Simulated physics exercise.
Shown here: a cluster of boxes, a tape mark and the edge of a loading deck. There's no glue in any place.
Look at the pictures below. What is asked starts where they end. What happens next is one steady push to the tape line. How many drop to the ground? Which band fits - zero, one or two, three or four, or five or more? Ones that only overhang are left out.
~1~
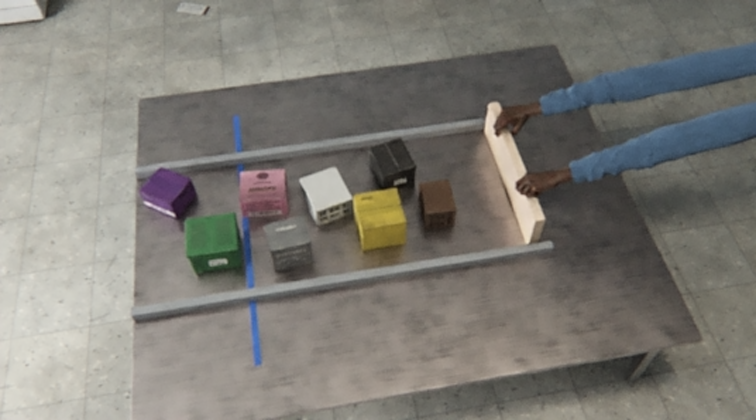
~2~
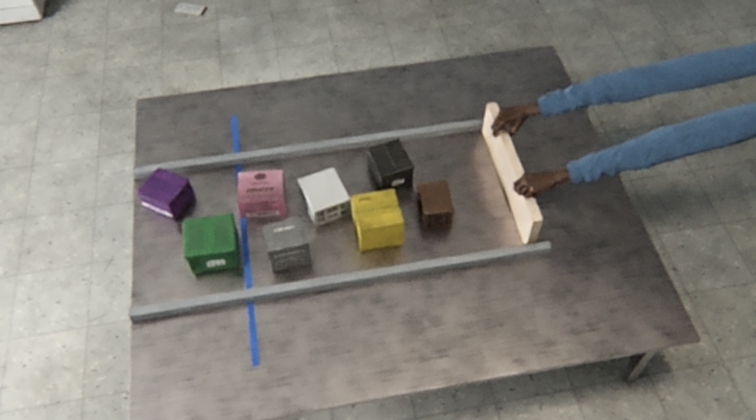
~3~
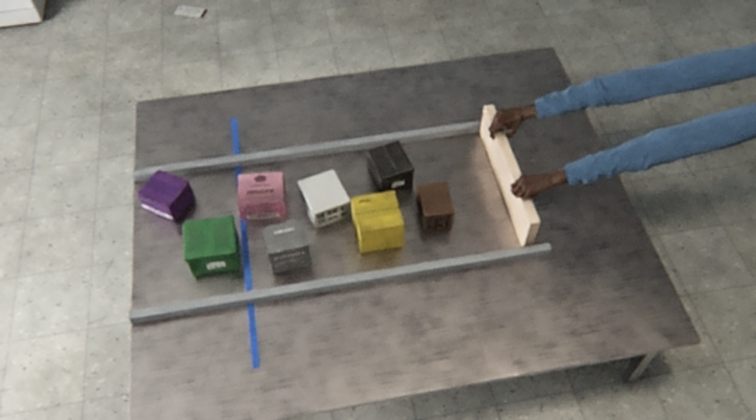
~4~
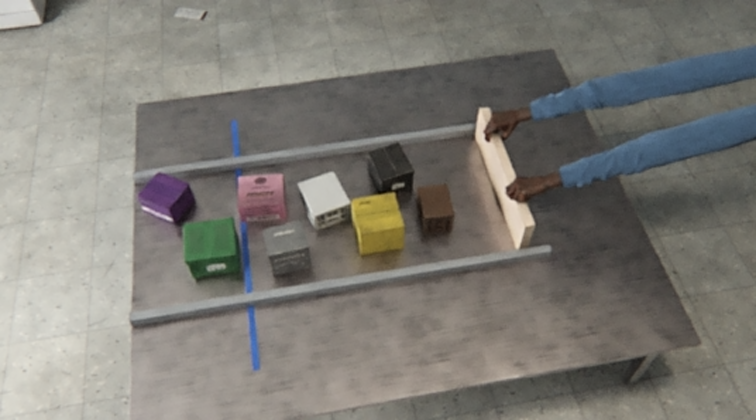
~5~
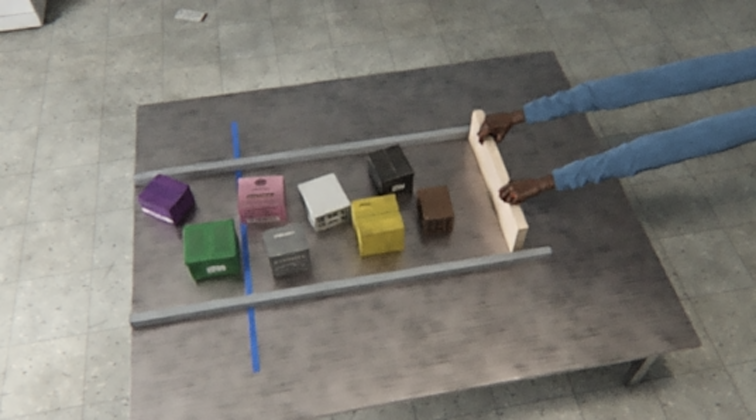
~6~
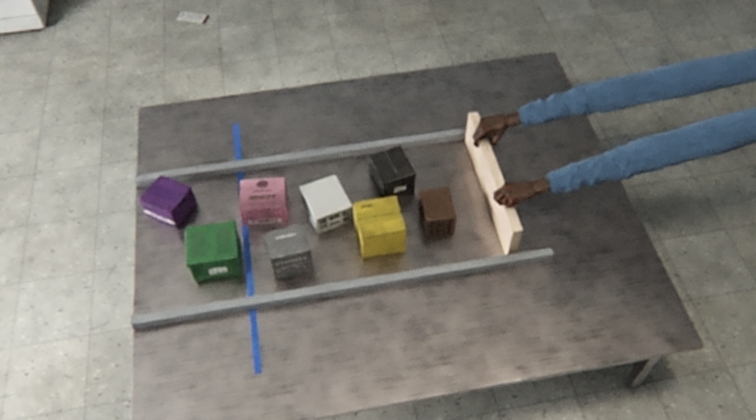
The drop count fails to reach three, yet is not nil.
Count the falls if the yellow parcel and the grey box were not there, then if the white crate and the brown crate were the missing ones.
The counts would be 1 and 0.
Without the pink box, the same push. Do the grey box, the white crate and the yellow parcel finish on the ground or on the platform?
The grey box keeps its place; the white crate keeps its place; and the yellow parcel keeps its place.
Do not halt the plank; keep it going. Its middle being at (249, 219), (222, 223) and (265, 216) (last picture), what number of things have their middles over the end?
Going through the three places, I get 2, 4 and 2.
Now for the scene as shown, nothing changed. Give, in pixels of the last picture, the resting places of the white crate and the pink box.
You'll find the first one at (187, 222) and the second at (143, 219).
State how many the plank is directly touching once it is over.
That number would be 2.
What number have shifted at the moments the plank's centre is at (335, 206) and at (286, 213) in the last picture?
7 and 8.
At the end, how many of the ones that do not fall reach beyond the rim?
The figure is 2.
Soon after, none off yet; purple box at rest near (168, 201); green tote at rest near (214, 252); pink box at rest near (264, 201).
After that, none off yet; purple box at rest near (168, 201); green tote displaced a little near (192, 255); pink box displaced about its own width near (229, 205).
In the end, the number that fall off is one or two; gone, green tote and purple box.
